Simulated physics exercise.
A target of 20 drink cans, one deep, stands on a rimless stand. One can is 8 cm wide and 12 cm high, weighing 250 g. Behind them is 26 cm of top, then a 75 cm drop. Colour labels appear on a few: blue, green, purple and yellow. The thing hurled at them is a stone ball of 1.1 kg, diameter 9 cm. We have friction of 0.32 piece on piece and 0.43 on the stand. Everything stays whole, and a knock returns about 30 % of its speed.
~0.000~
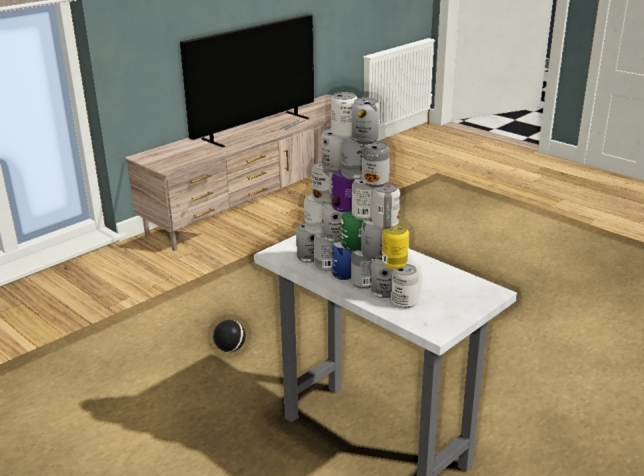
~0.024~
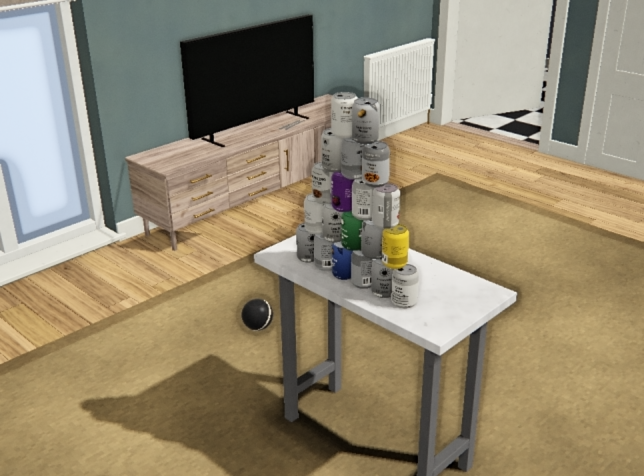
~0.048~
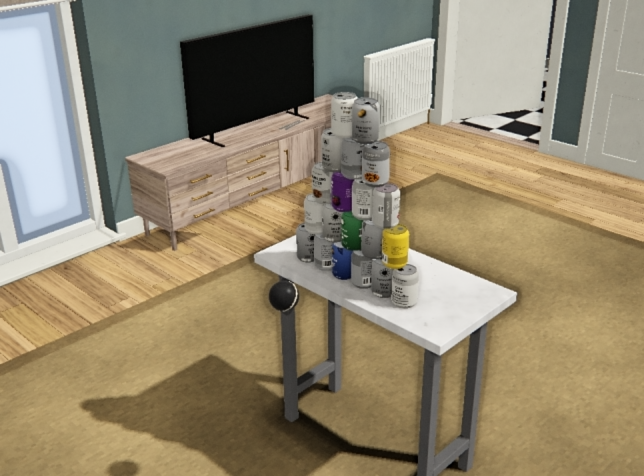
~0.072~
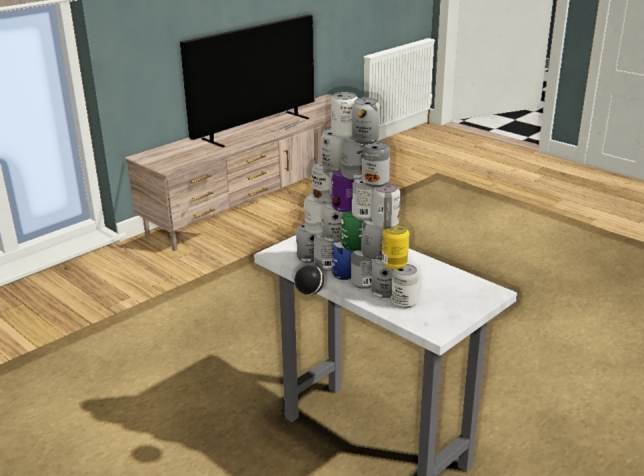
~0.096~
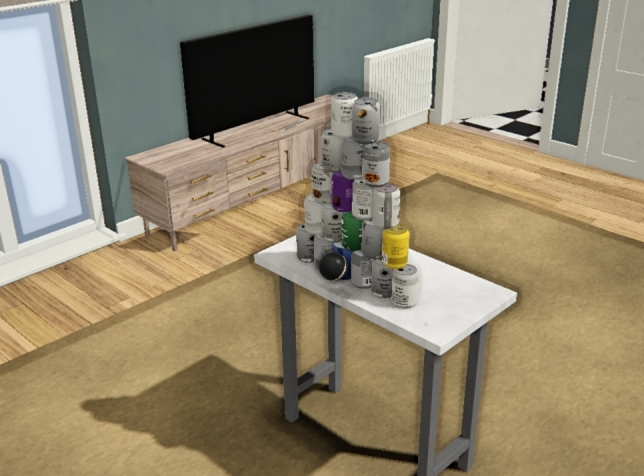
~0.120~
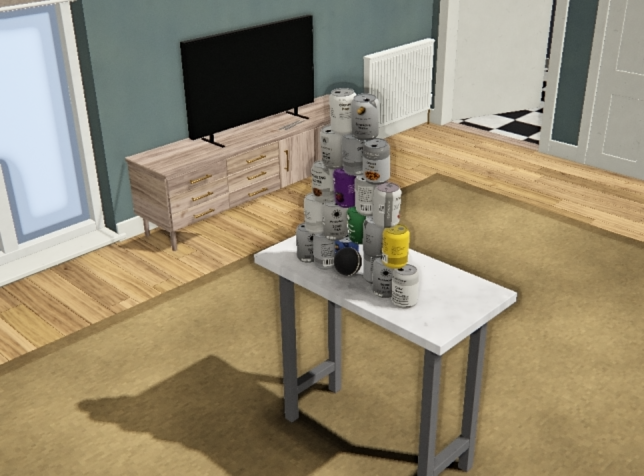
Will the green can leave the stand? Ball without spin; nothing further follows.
That can goes over the edge.
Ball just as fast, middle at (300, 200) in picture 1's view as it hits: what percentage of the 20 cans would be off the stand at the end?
Then it would be 20 %.
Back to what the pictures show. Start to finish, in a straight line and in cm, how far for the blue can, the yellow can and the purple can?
Moved: Blue 200, yellow 0, purple 110.
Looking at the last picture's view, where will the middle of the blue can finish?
Around (461, 232).
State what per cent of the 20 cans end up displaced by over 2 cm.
It comes to 80 percent shifted.
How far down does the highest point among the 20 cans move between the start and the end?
Something like 38 cm, give or take.
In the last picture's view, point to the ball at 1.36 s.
Estimated pixel: About (605, 304).
Around 0.55 s, ball still moving; 3 of the 20 cans off the stand; green can on its side; purple can on its side.
Around 1.36 s, ball still moving; 10 of the 20 cans off the stand; green can on its side; purple can tipped 57°, 99 cm lower.
Finally (3.5 s), ball rolling away; 10 of the 20 cans off the stand; green can on its side; blue can on its side; purple can on its side. Seen by the last camera, middles, green can near (544, 290), blue can near (461, 232).
